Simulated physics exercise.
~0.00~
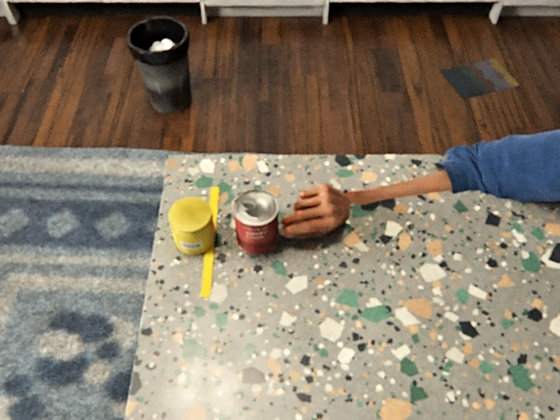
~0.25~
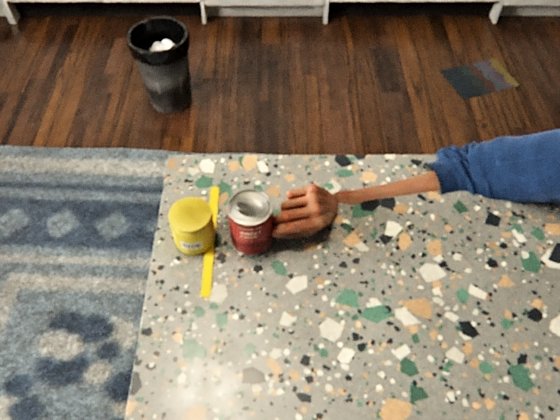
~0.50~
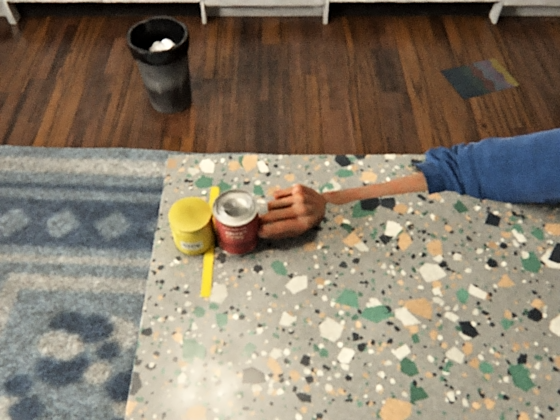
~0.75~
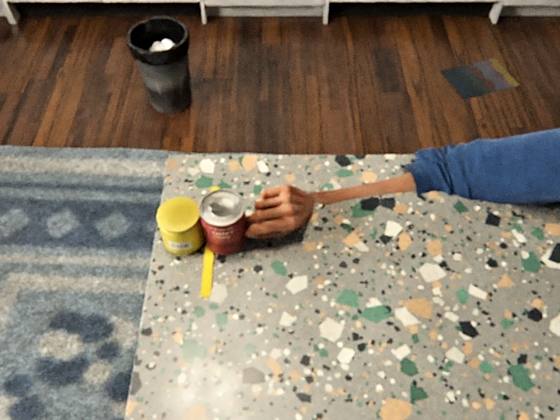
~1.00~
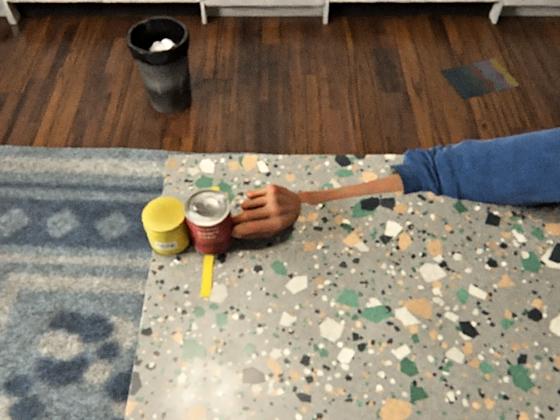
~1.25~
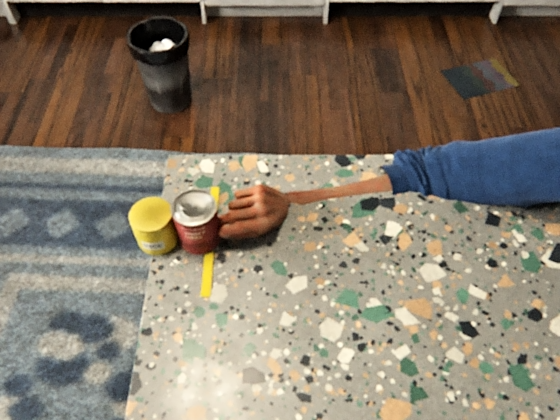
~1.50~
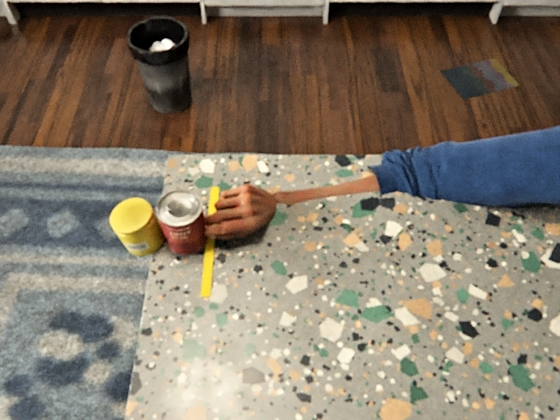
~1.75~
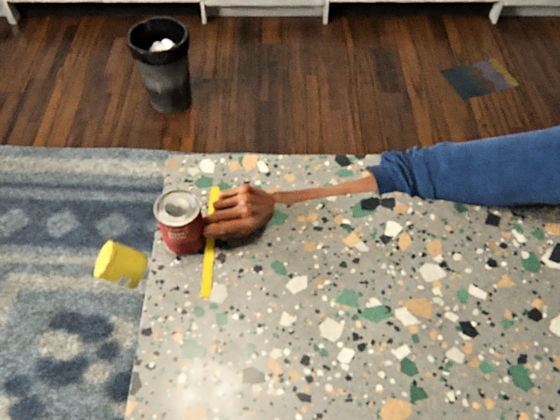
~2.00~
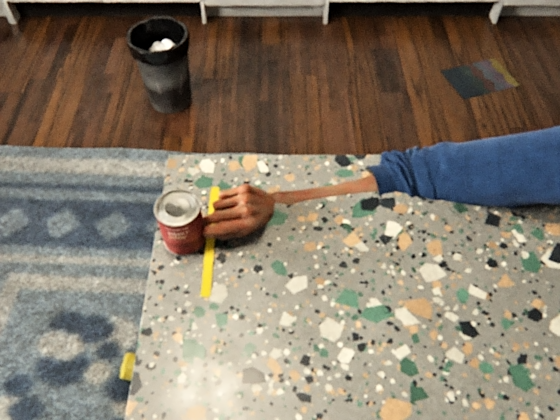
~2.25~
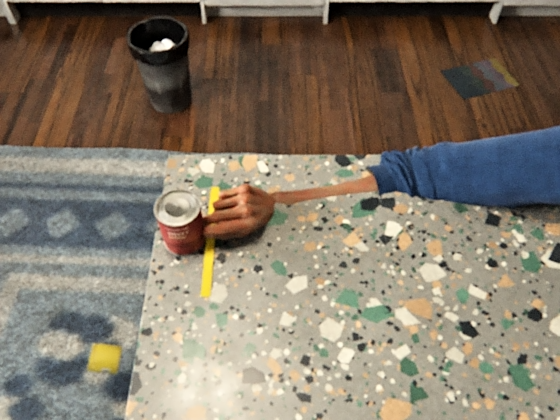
A hand pushes a red tin left past yellow tape, knocking a yellow jar off the table.
